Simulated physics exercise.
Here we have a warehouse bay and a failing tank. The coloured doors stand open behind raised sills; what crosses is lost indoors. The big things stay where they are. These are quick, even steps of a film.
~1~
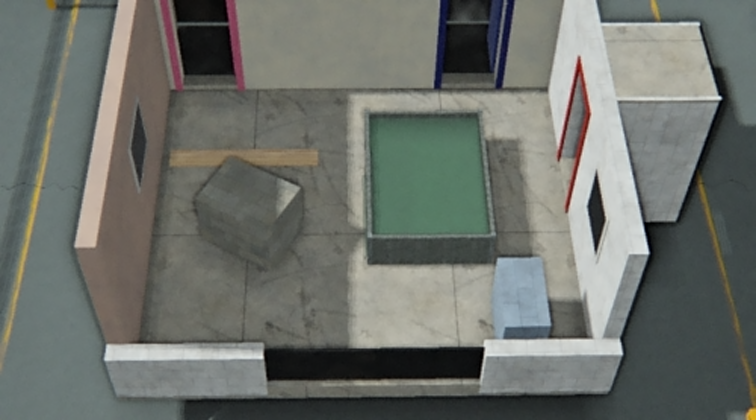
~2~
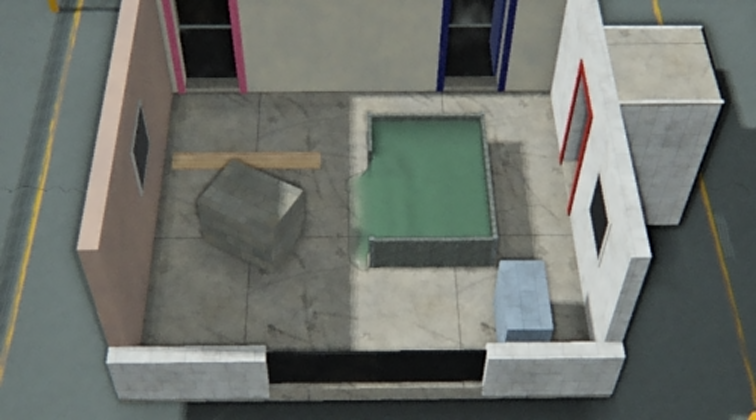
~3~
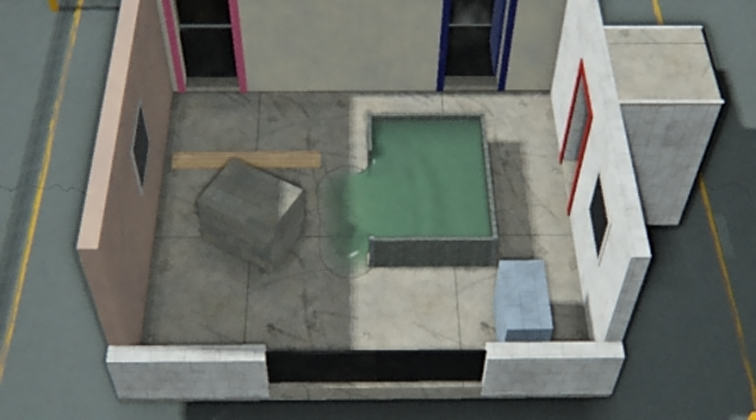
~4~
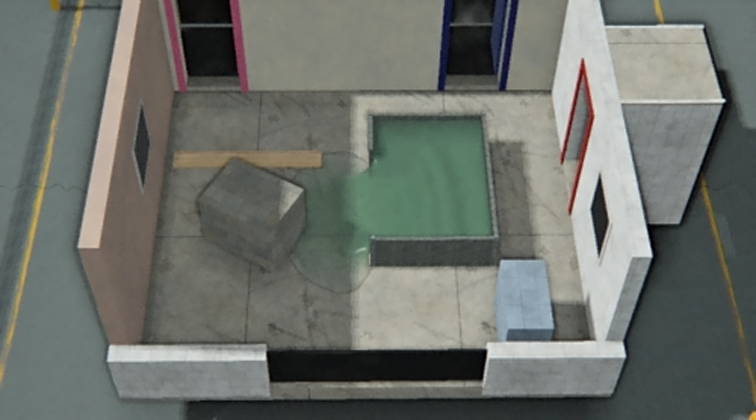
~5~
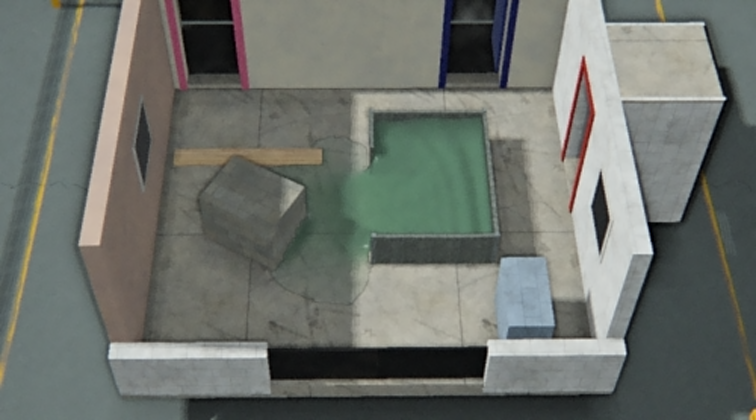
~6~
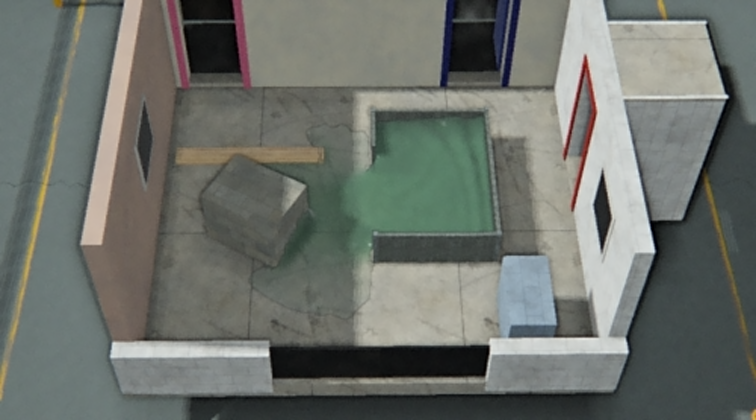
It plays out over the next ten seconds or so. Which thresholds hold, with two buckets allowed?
In the end: The blue door admits no more than that; the red door admits no more than that; the pink door lets in a lot.
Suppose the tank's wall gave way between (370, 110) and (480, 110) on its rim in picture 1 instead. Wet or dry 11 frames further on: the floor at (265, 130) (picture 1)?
Answer: Under water.
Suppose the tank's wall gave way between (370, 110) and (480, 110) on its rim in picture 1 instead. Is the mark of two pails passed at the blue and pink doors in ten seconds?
Then: The blue one passes that mark; the pink one takes more.
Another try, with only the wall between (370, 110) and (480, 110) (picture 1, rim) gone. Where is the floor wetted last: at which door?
It is the door marked red.
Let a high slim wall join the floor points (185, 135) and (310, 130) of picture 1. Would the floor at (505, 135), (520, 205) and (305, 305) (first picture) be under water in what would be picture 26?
One after the other: Free of water, no water, awash.
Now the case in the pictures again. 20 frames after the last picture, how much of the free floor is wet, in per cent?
Roughly 60 per cent.
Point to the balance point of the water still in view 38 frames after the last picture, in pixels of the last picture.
Close to (316, 231).
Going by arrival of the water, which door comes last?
The one in red.
A moment on, water covers 30 % of the floor; the blue door not reached, the red door not reached, the pink door not reached.
Next, water covers 45 % of the floor; the blue door not reached, the red door not reached, the pink door wet at the sill, nothing in.
Then, water covers 60 % of the floor; the blue door not reached, the red door not reached, the pink door over two buckets in.
Later, water covers 80 % of the floor; the blue door wet at the sill, nothing in, the red door not reached, the pink door over two buckets in.
In the end, water covers 95 % of the floor; the blue door wet at the sill, nothing in, the red door wet at the sill, nothing in, the pink door over two buckets in.
